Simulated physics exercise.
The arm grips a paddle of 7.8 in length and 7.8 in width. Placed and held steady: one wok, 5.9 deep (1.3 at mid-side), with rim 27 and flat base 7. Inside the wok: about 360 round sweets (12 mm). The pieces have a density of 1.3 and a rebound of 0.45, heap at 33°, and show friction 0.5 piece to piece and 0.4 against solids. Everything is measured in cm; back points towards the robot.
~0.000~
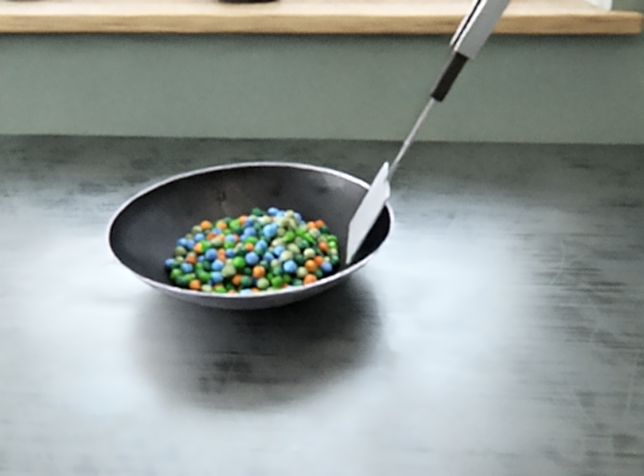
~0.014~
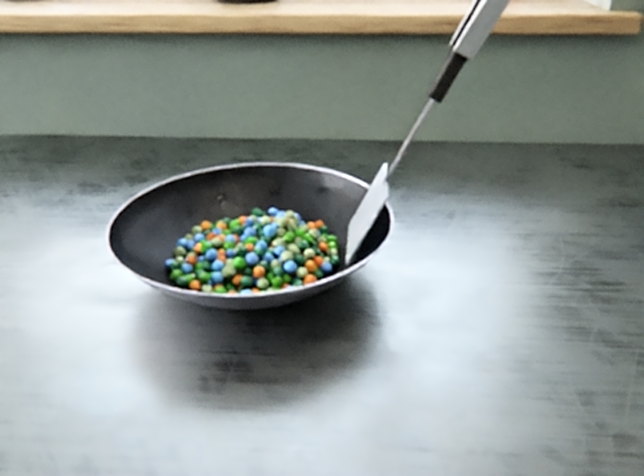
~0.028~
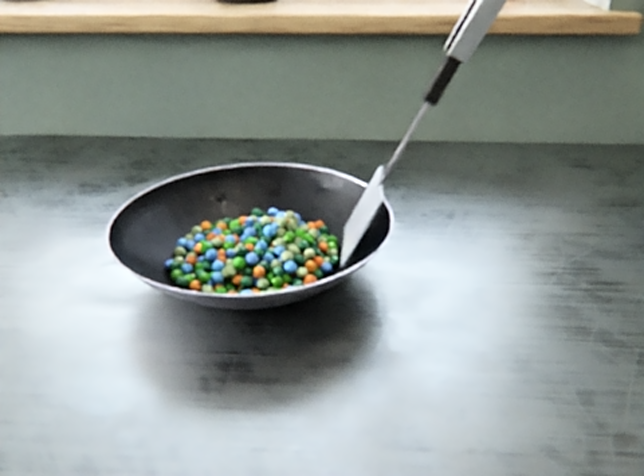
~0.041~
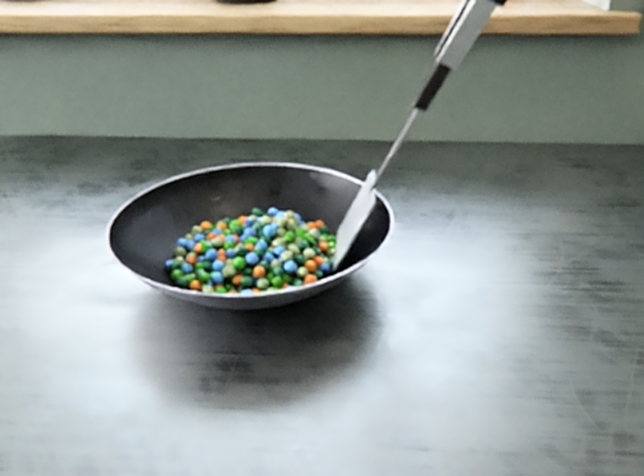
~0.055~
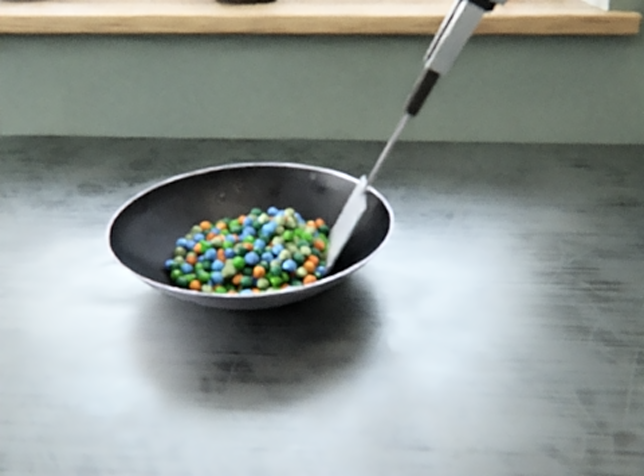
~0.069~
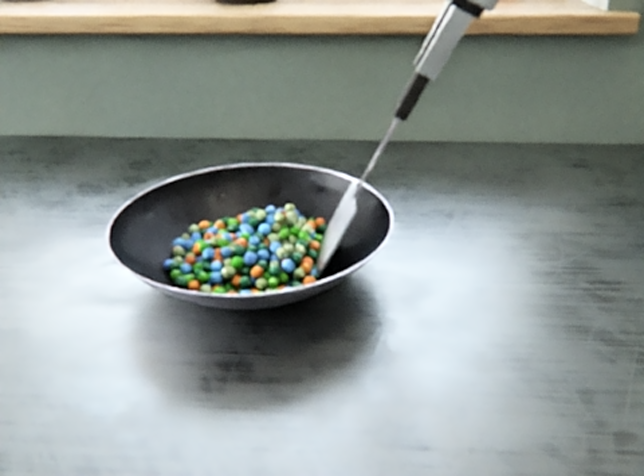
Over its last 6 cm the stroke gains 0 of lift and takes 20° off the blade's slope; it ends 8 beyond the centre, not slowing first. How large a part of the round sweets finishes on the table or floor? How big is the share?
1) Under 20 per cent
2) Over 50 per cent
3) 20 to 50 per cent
(1) Under 20 per cent.
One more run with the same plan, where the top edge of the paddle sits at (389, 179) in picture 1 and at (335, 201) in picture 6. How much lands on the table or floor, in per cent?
Around 25 per cent finishes there.
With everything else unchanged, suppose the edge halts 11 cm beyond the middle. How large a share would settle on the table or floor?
Then about 35 per cent.
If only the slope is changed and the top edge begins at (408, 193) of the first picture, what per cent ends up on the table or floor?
Some 10 per cent.
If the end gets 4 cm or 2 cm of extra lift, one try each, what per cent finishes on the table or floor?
Try one gives about 15 in a hundred, try two about 15 in a hundred.
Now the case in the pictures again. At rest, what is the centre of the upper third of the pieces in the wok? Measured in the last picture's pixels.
The centre sits close to (159, 227).
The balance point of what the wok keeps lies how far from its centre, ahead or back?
Some 5.0 cm ahead.
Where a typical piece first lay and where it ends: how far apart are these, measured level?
Around 6 cm, measured level.
By 0.16 s, sloping 64°, highest piece 5 above the table; 355 in the wok.
By 0.25 s, sloping 57°, highest piece 6 above the table; 355 in the wok.
By 0.49 s, sloping 44°, highest piece 7 above the table; 305 in the wok, 45 on the table or floor, 5 on the blade or in flight.
By 1.54 s, sloping 44°, highest piece 7 above the table; 305 in the wok, 50 on the table or floor.
Final count, 305 in the wok, 50 on the table or floor. That is 14 % on the table or floor.
